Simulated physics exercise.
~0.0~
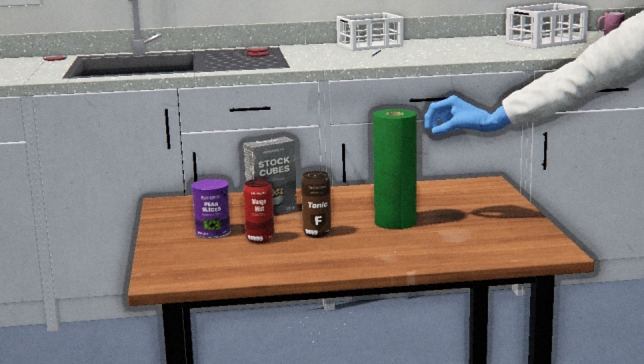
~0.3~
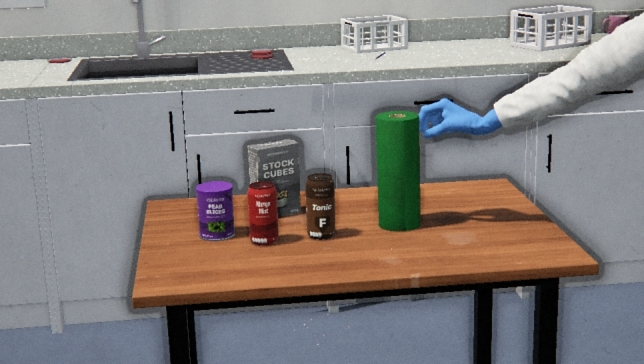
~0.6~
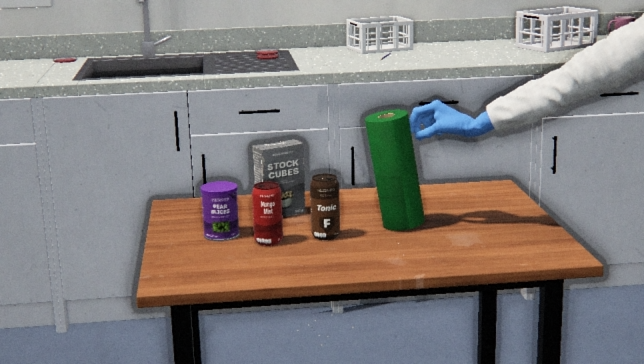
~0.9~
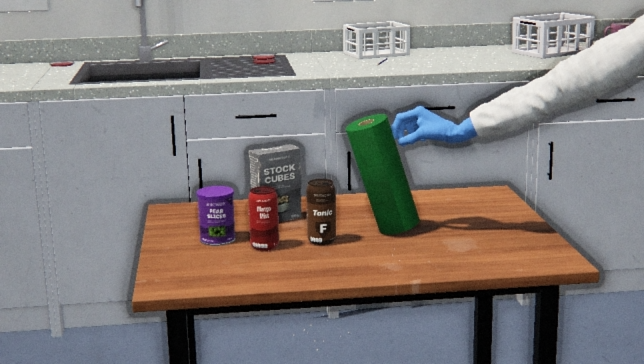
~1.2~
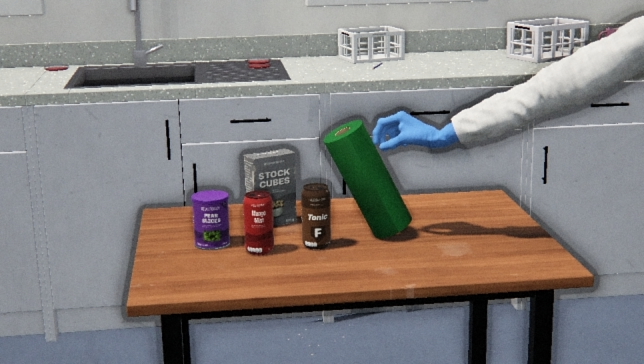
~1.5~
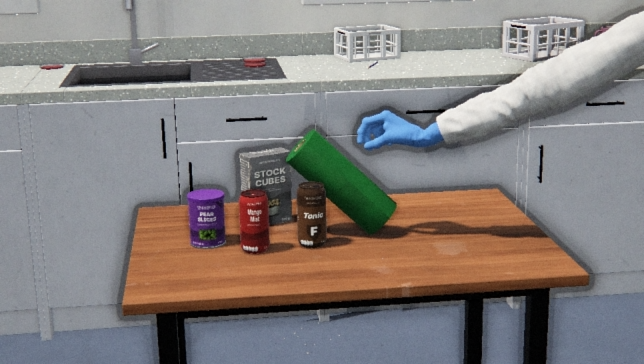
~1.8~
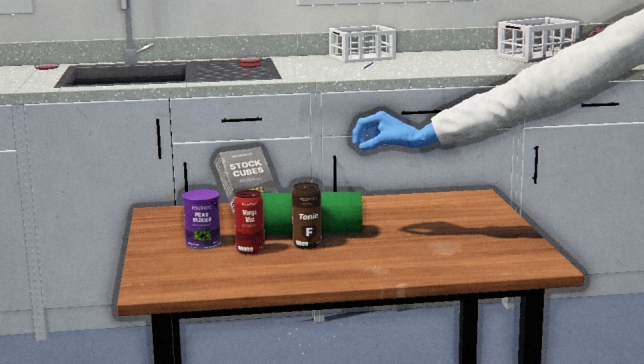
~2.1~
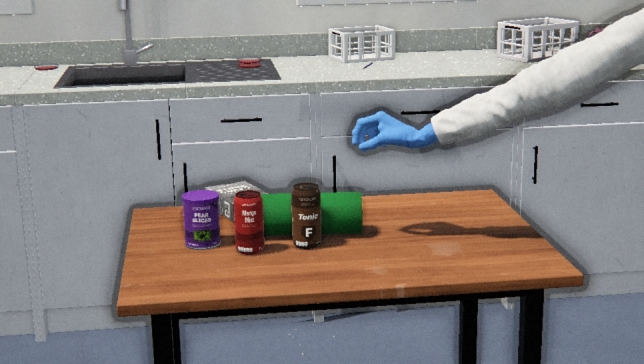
A tall green roll stands toward the right of a wooden table in a kitchen or lab, seen from the front and slightly above by a gently swaying camera. To its left are a purple tin, a red can and a brown can, with a grey packet labelled stock cubes behind them. A blue-gloved hand reaches in from the right and pushes the roll's top leftward. The roll tilts further, leaves the halted hand and topples behind the brown can. The packet tips leftward and drops flat too, while the tin and both cans stay upright.
